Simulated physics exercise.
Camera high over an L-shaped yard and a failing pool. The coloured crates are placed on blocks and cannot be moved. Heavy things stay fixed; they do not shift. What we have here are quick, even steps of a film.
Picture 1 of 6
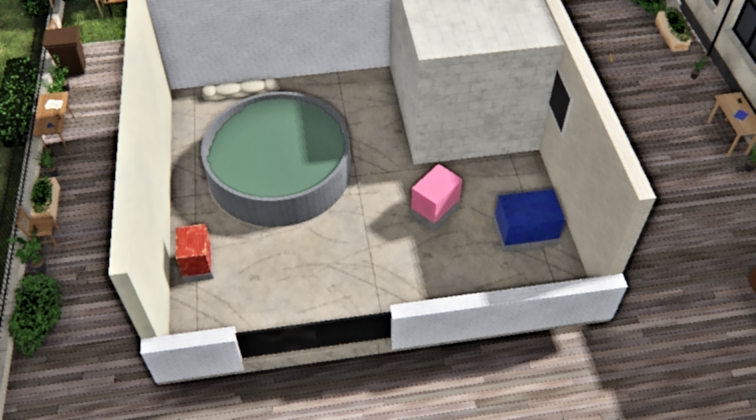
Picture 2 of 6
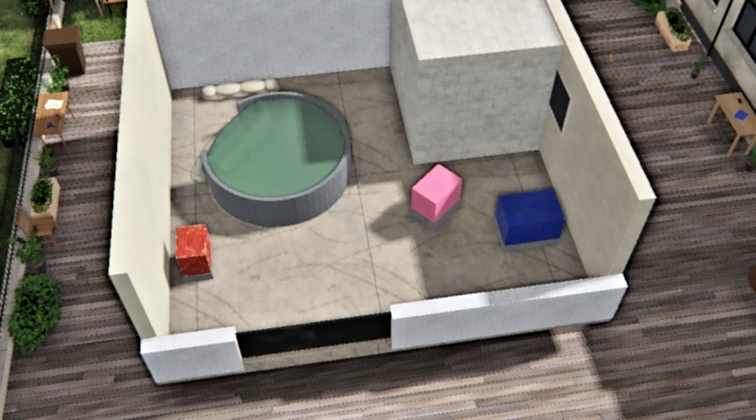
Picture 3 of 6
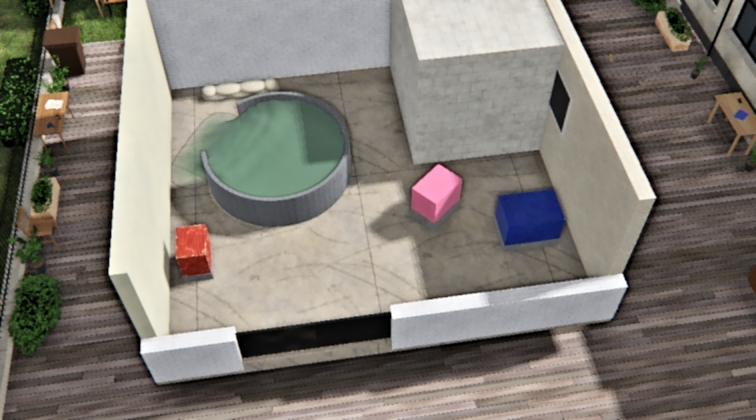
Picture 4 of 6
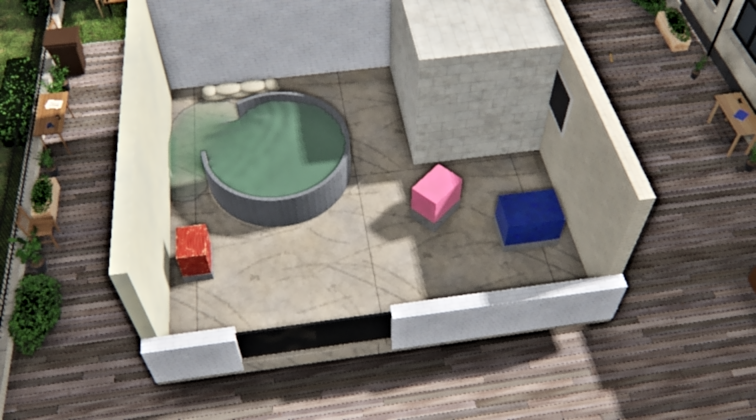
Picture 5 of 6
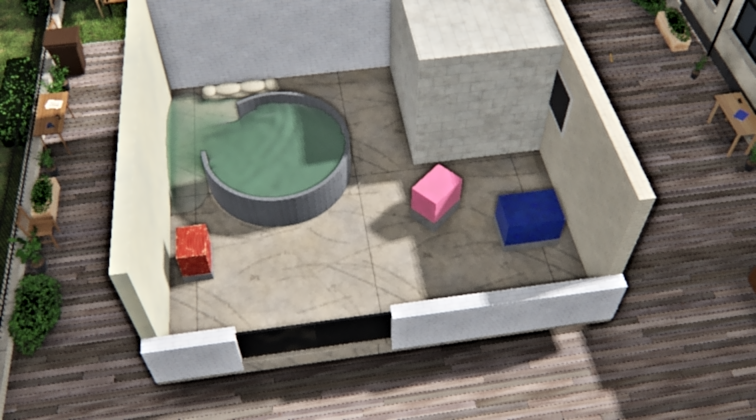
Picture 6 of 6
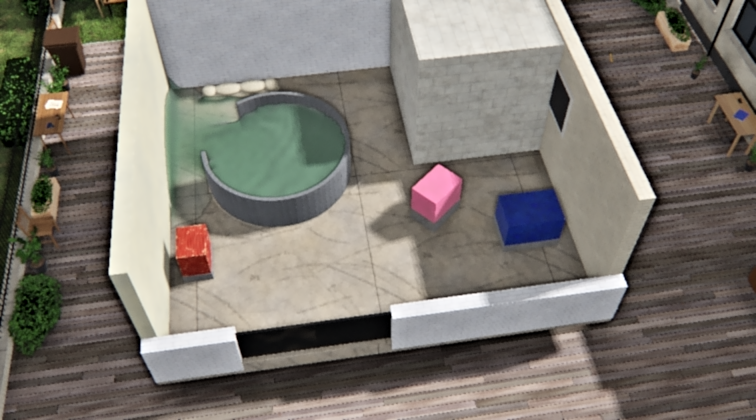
A round gray pool of green water in a walled yard opened on its left side, and water poured out across the floor to the left wall, while the red, pink and blue blocks stayed still.
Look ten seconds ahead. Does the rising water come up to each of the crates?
Outcome: As for the red crate it's moistened by the water; as for the pink crate it's untouched by the water; as for the blue crate it's untouched by the water.
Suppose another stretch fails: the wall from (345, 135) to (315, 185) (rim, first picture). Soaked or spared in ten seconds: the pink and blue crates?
Within ten seconds the pink crate is drenched and the blue crate is drenched.
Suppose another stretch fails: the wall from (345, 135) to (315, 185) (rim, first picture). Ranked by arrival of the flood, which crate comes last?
The red-painted one.
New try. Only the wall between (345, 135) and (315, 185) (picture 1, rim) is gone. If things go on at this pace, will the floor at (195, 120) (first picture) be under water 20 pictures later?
My call for that point is parched.
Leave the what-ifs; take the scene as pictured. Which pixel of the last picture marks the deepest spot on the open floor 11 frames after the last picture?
Somewhere close to (172, 93).
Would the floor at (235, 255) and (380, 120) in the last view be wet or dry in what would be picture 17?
Taking the two points in turn, the first is waterlogged and the second is spared.
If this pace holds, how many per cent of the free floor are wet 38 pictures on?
Close to 80 percent, by my reckoning.
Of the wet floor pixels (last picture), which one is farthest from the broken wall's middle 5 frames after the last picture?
Close to (170, 292), I think.
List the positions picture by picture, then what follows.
In the first picture, still water in the round pool at (276, 146).
In the second picture, the front is at (201, 180), out from the gap at (219, 145).
In the third picture, water pours out at (219, 146) and has run to (178, 181).
In the fourth picture, water pours out at (219, 146) and has run to (205, 104).
In the fifth picture, the front is at (172, 99), out from the gap at (219, 146).
In the sixth picture, the front is at (172, 91), out from the gap at (219, 146).
A moment on, water covers 15 % of the floor; the red crate water round its plinth, the pink crate not reached, the blue crate not reached.
Next, water covers 35 % of the floor; the red crate water round its plinth, the pink crate not reached, the blue crate not reached.
Then, water covers 60 % of the floor; the red crate water round its plinth, the pink crate water round its plinth, the blue crate not reached.
Later, water covers 80 % of the floor; the red crate water round its plinth, the pink crate water round its plinth, the blue crate not reached.
In the end, water covers 100 % of the floor; the red crate was topped, the pink crate stayed above the water, the blue crate stayed above the water.
